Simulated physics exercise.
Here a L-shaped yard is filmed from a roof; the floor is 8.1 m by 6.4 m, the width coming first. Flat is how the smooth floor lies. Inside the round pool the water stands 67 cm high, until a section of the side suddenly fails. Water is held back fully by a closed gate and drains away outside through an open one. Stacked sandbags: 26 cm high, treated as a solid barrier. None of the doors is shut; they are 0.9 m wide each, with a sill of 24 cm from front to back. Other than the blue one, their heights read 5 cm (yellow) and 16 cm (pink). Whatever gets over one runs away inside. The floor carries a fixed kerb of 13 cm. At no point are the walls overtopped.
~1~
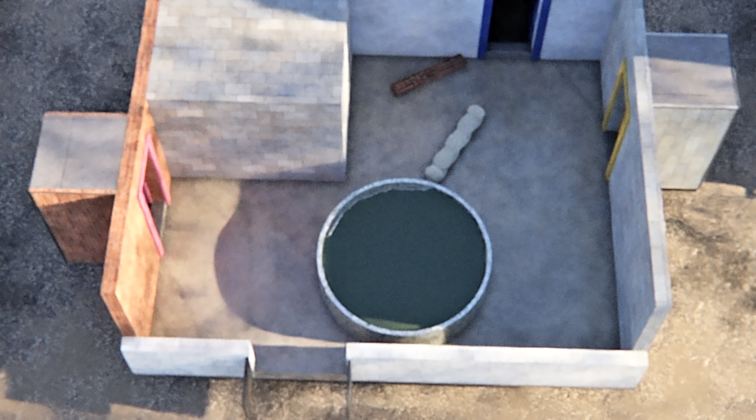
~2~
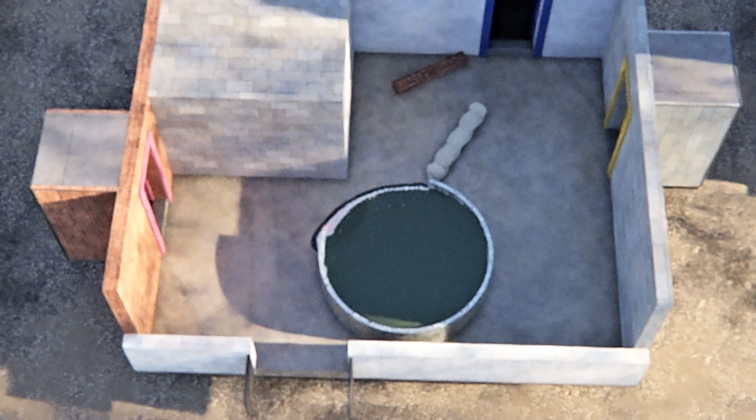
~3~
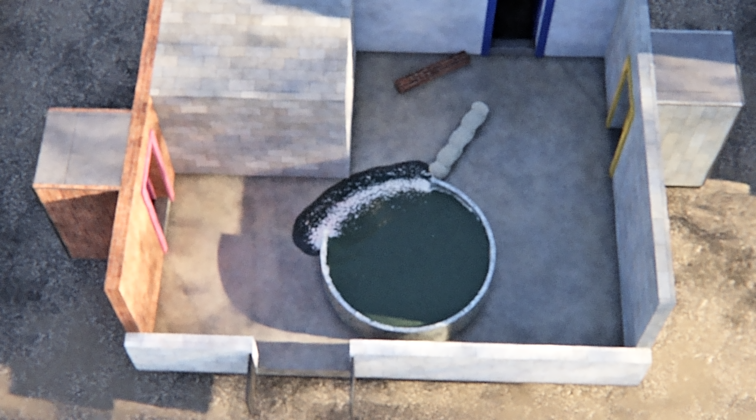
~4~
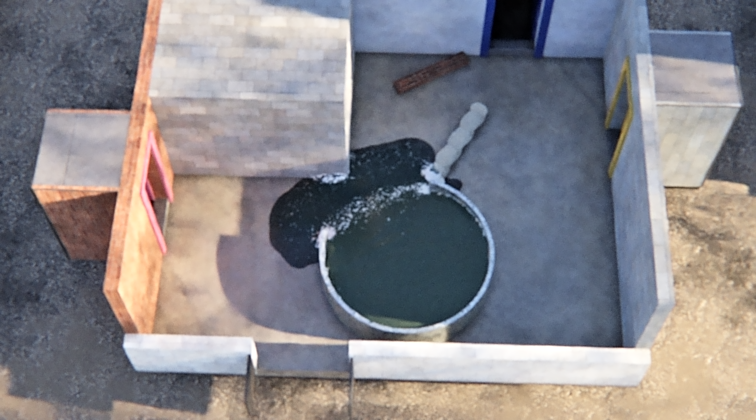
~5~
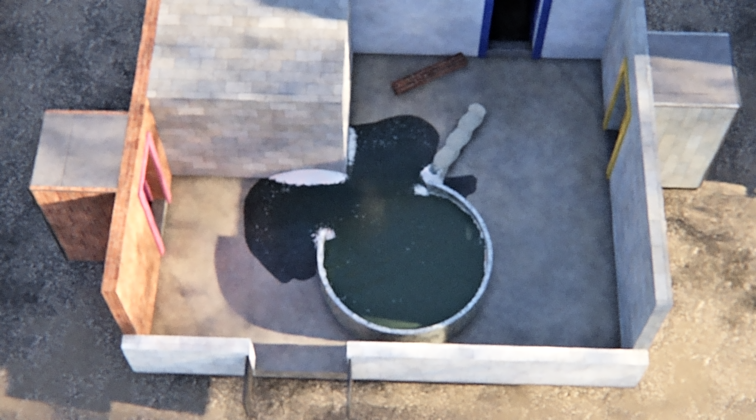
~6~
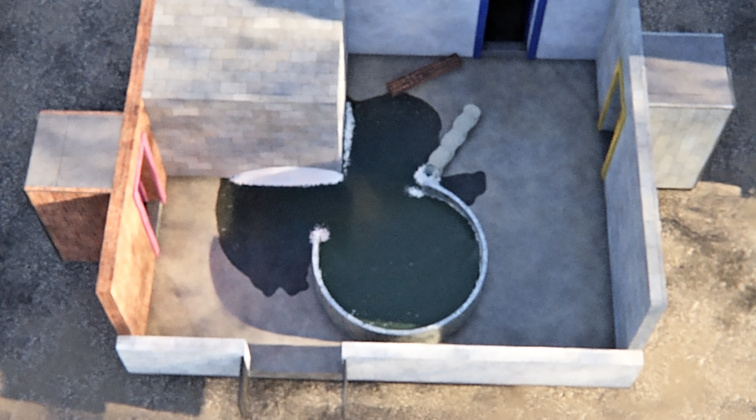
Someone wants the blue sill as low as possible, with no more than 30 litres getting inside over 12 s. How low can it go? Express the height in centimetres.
Around 9.5 cm would do.
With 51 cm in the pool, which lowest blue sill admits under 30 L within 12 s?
The step needs to be some 6.5 cm.
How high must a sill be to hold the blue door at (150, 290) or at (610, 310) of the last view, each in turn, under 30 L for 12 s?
You'd want about 11.0 cm there first, then about 9.0 cm.
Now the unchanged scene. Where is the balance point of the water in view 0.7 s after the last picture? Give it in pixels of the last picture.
Around (373, 233).
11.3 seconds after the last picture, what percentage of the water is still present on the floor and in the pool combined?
Roughly 82 %.
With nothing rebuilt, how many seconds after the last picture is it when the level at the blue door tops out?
Approximately 2.4 s.
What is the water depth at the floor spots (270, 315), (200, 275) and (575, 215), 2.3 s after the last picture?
Roughly 0, 6 and 1 centimetres.
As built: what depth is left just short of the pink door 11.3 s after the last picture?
About 9.0 centimetres.
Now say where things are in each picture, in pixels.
The first frame shows the round pool at (404, 256) is whole and still, 67 cm deep; the blue door at (513, 27) is dry.
In the second frame, the gap is on the far side, the front 0.3 m out at a hidden place; the back of the round pool holds 67 cm.
In the third frame, the front is at (419, 164), 0.7 m from the gap on the far side; 1.8 m2 of floor is wet, 67 cm left at the back.
In the fourth frame, water pours out on the far side and has run 1.2 m, to (282, 201); about 9 cm deep outside, 67 cm at the back.
In the fifth frame, the front is at (398, 119), 1.8 m from the gap on the far side; 5.5 m2 of floor is wet, 67 cm left at the back.
In the sixth frame, the front is at (346, 100), 2.3 m from the gap on the far side; 7.3 m2 of floor is wet, 66 cm left at the back; 2.0 m in a straight line remain to the blue door at (509, 26).
Then, 0.7 s after the last picture water covers 35 % of the floor, deepest (48 cm) near (349, 57); it has not reached the blue door.
Then, 2.3 s after the last picture water covers 50 % of the floor, deepest (42 cm) near (440, 59); 14 cm at the blue door, 0 litres in over its 21 cm sill.
Then, 11.3 s after the last picture water covers 95 % of the floor, deepest (14 cm) near (608, 368); 8 cm at the blue door, 0 litres in over its 21 cm sill.
At the blue door as built, the water peaked near 14 cm, 2.3 s after the last picture.
With a sill of 7.5 cm, 59 litres would have come in within the 12 s; with 12 cm, 6 litres. So under 30 litres takes about 9.5 cm.
